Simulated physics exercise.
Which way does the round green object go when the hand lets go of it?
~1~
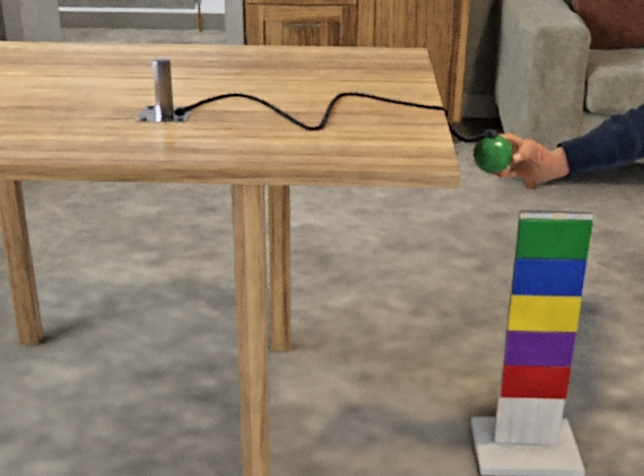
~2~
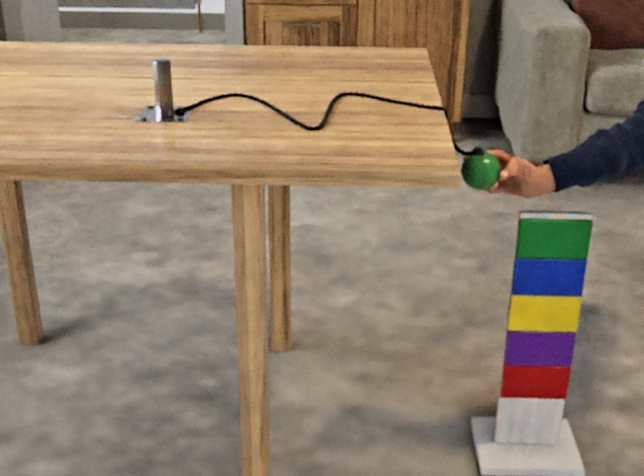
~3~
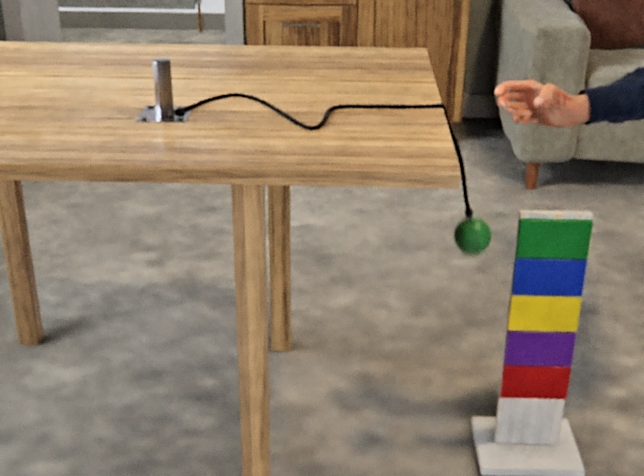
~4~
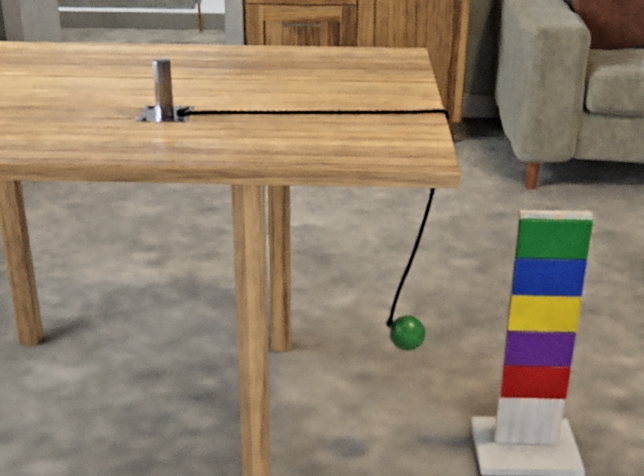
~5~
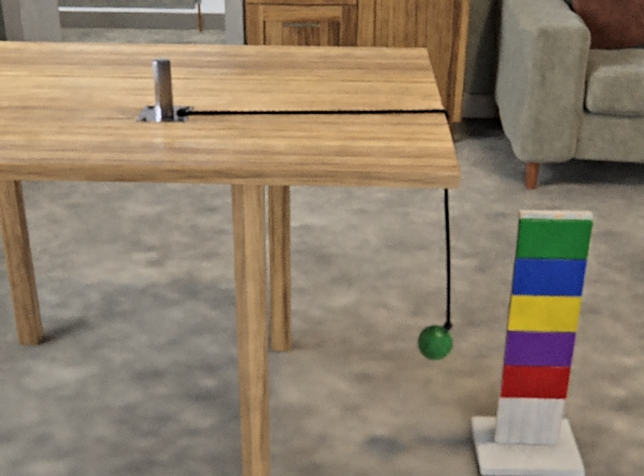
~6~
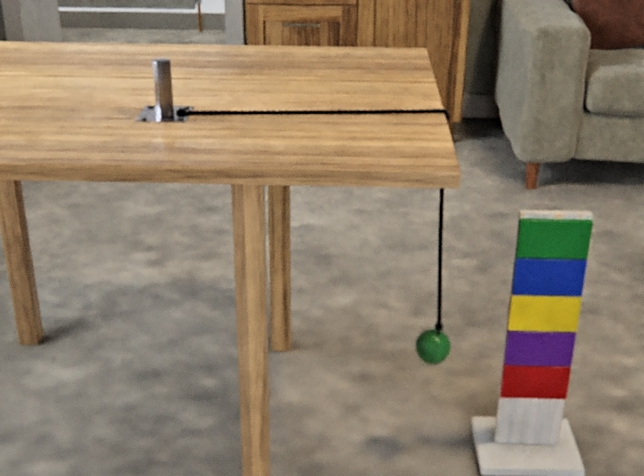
It moves down, dropping below the edge of the table on its cord.
At first, a hand holds a round green object just past the right edge of a wooden table, with a slack black cord running back to a metal post on the tabletop. The hand shifts a little left and down, then lets go and draws back to the right as the object drops. The cord pulls straight across the table, and the object swings left below the edge. It then swings back to the right and settles on the upright cord. At the end it hangs beside the coloured stand, its middle level with the purple band.
